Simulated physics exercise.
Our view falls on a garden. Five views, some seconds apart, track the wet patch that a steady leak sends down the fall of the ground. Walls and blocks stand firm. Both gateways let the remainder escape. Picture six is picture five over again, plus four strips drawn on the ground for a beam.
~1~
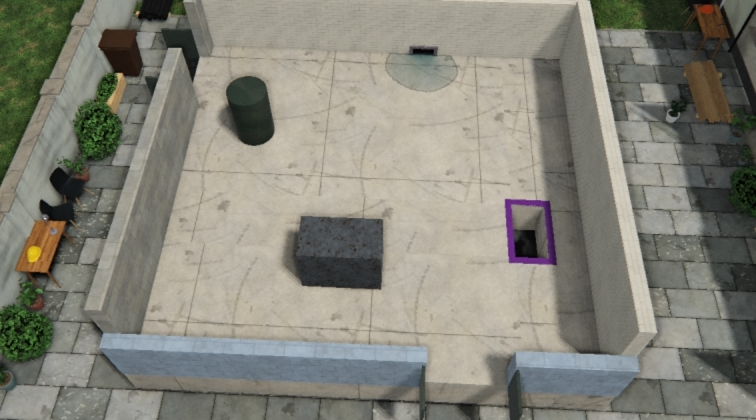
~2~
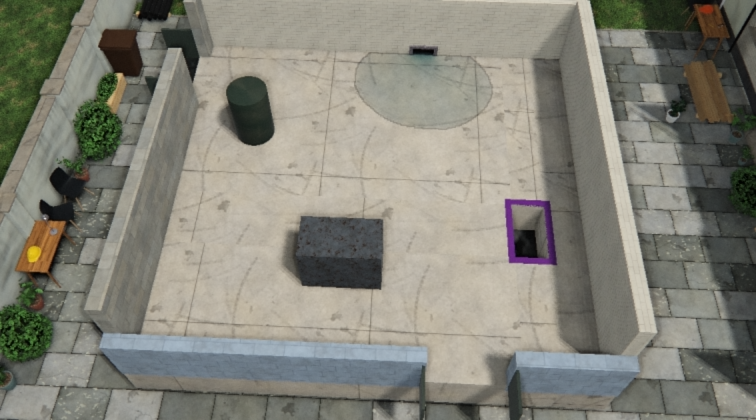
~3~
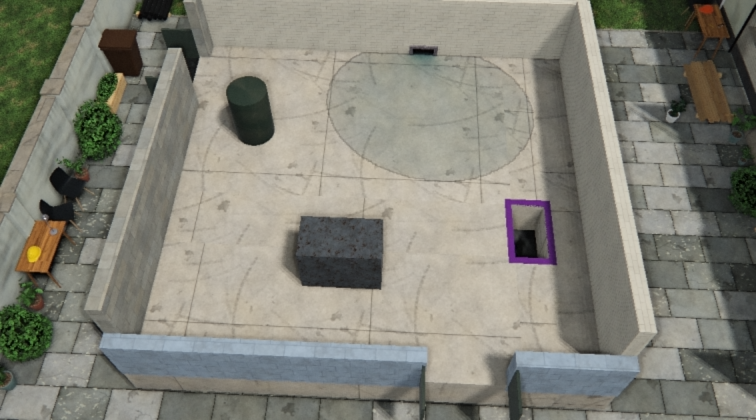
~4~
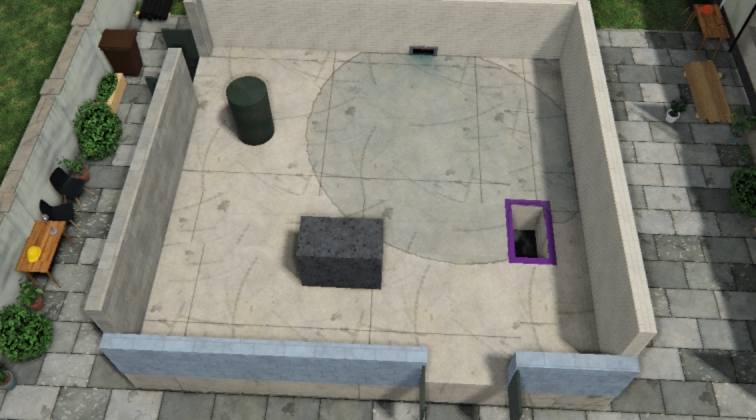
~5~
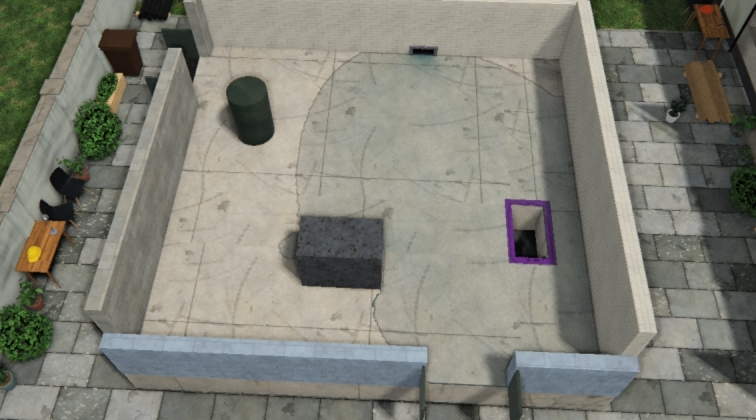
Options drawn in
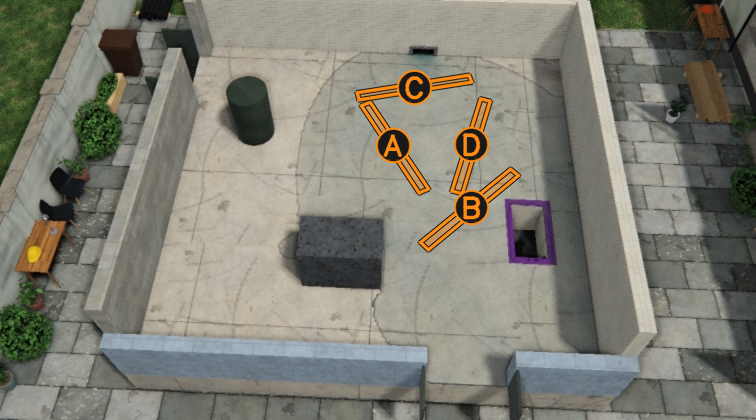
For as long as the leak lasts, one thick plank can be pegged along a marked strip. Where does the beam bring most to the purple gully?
I would pick place A.
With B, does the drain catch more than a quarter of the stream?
No.
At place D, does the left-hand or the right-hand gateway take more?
More leaves on the right.
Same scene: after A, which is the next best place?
Here it is place C.
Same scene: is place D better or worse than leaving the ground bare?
It is worse.
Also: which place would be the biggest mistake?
D.
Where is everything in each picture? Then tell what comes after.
The first picture shows outfall at (423, 51); purple gully at (530, 231); open gate at (465, 370); open gate at (205, 80); front seen at (434, 86), 3 % of the ground wet; purple gully still dry.
The second picture shows front seen at (446, 125), 9 % of the ground wet; purple gully still dry.
The third picture shows front seen at (430, 178), 21 % of the ground wet; purple gully still dry.
The fourth picture shows front seen at (475, 259), 39 % of the ground wet; purple gully taking water.
The fifth picture shows front seen at (590, 328), 57 % of the ground wet; purple gully taking water.
On the marked copy, A from (365, 104) to (423, 190); B from (424, 246) to (514, 172); C from (358, 96) to (470, 78); D from (457, 192) to (485, 100).
With A, about 43 % of the stream goes into the purple gully, about 57 % out by the gates.
With B, about 15 % of the stream goes into the purple gully, about 83 % out by the gates.
With C, about 27 % of the stream goes into the purple gully, about 71 % out by the gates.
With D, about 12 % of the stream goes into the purple gully, about 87 % out by the gates.
